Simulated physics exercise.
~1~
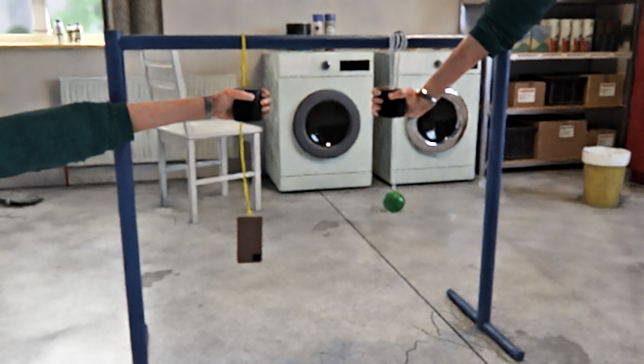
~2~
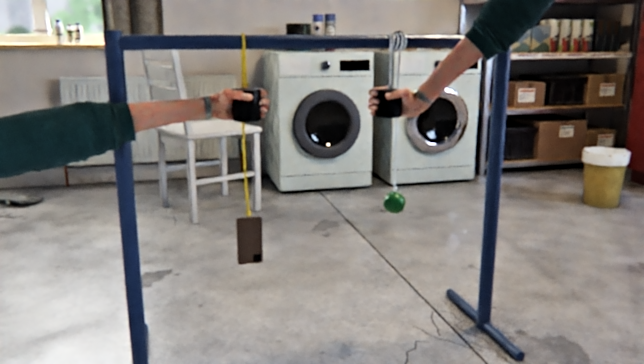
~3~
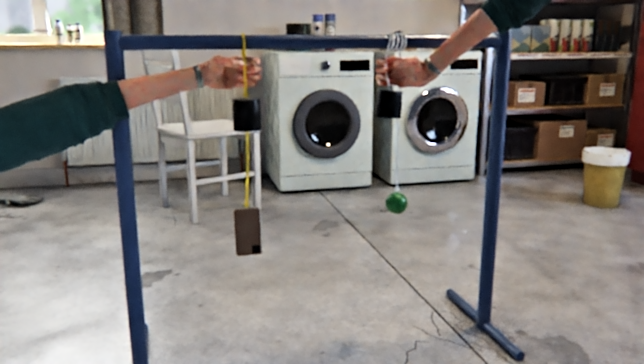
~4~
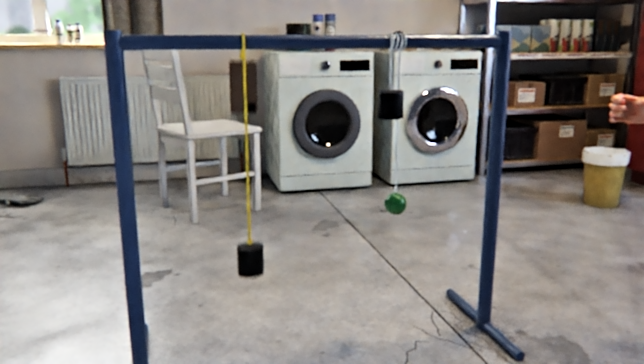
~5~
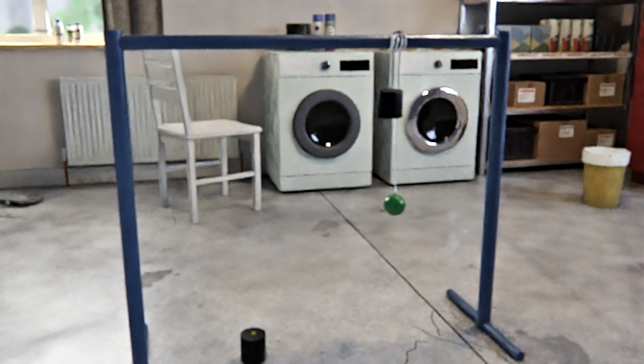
In a laundry room, hands releasing two black objects on a blue frame, the left dropping to the floor, the right staying up.
